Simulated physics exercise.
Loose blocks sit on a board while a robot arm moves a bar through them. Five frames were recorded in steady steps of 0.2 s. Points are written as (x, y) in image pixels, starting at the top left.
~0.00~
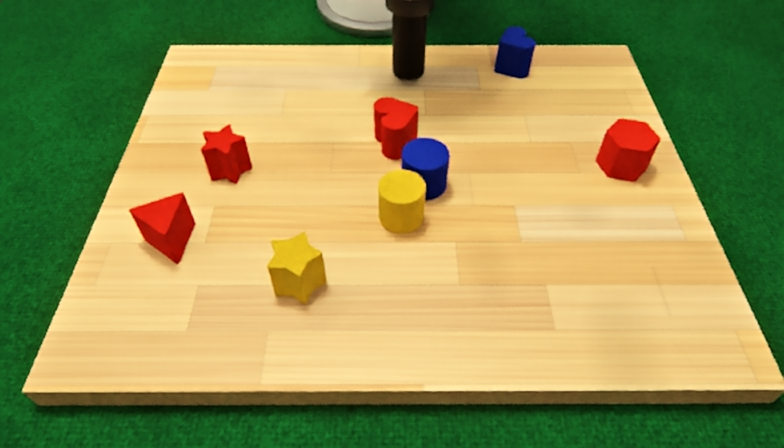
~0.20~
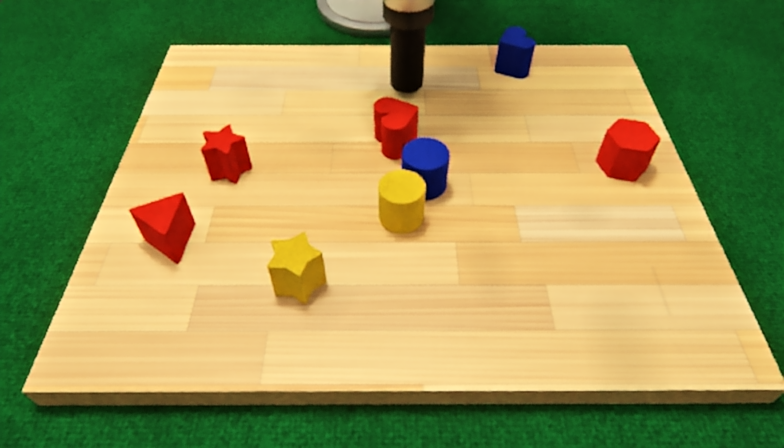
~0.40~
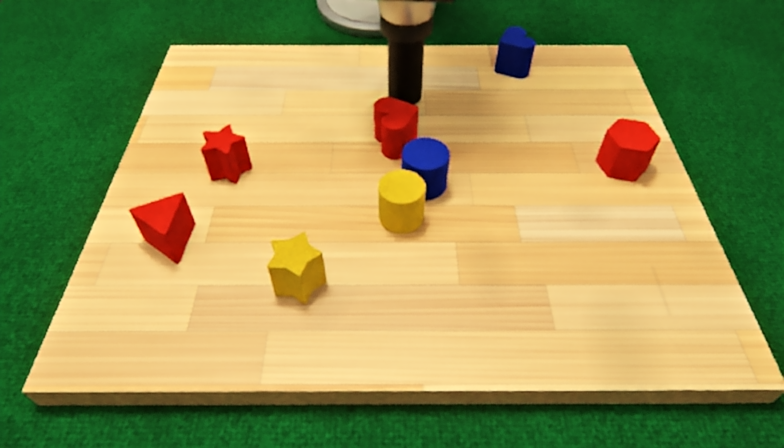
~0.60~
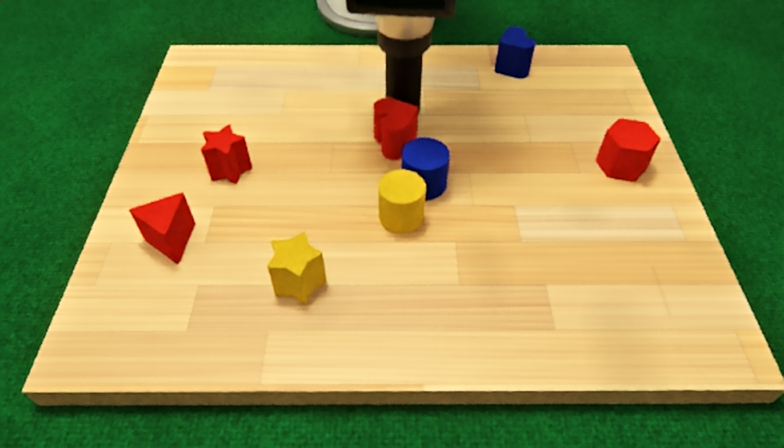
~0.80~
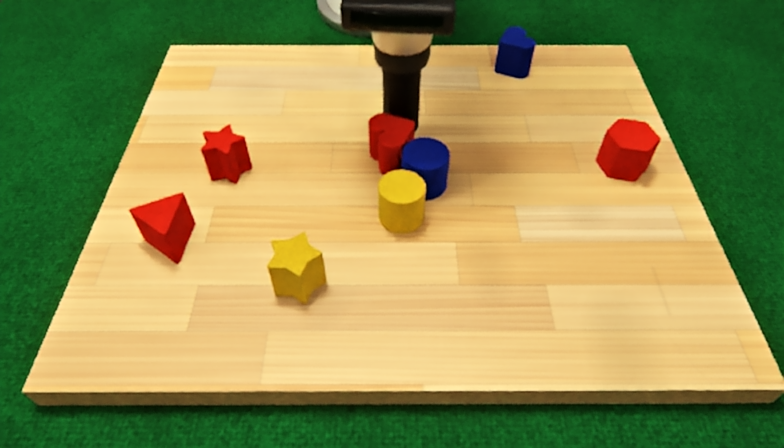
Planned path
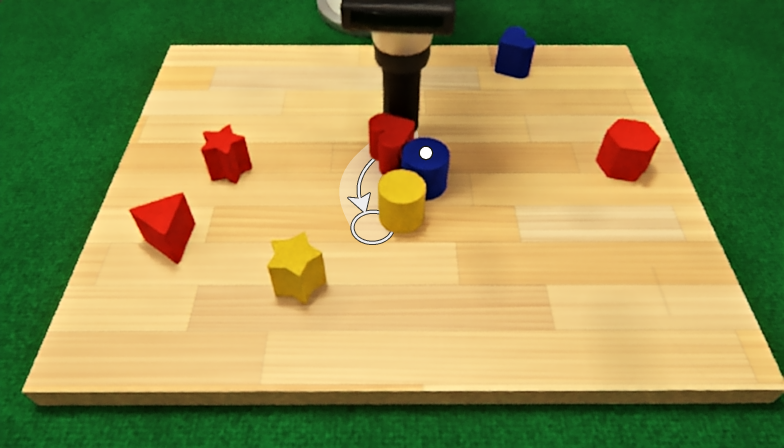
On a wooden board over a green surface, a robot arm's black bar moves toward the viewer among scattered red, blue and yellow blocks, then nudges the red heart-shaped block slightly forward and left while the other blocks stay still.
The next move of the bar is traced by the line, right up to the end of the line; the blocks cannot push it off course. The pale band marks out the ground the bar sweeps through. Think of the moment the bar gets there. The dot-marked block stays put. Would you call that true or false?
This is true.
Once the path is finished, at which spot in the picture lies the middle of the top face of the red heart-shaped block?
Most likely (366, 230).
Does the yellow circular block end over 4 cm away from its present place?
No, that is not what happens.
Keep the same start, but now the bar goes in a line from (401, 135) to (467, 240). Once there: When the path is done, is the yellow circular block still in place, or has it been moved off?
It will be nudged away from its spot.
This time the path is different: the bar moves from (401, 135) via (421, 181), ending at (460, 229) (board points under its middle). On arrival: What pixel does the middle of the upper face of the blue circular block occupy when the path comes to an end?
I think it will end close to (488, 233).
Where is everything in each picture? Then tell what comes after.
Tip of the bar (408, 71), middles of tops, red heart-shaped block (395, 111), yellow circular block (402, 186), blue circular block (426, 153), in the first frame.
Bar (407, 83), nothing pushed, in the second frame.
Bar (405, 96), nothing pushed, in the third frame.
Bar (403, 110), nothing pushed, in the fourth frame.
Bar (401, 126), red heart-shaped block (391, 128), yellow circular block (402, 186), blue circular block (426, 153), in the fifth frame.
The line goes from (401, 135) through (373, 160) and (359, 192) to (373, 227); the dot is on the blue circular block.
On the path given first. One third of the way, bar (373, 151); red heart-shaped block (375, 156), turned 35° anticlockwise.
Two thirds of the way, bar (358, 183); red heart-shaped block (362, 191), turned 40° anticlockwise; yellow circular block (412, 205).
At the end, bar (372, 218); red heart-shaped block (366, 230), turned 15° anticlockwise; yellow circular block (416, 207); blue circular block unmoved.
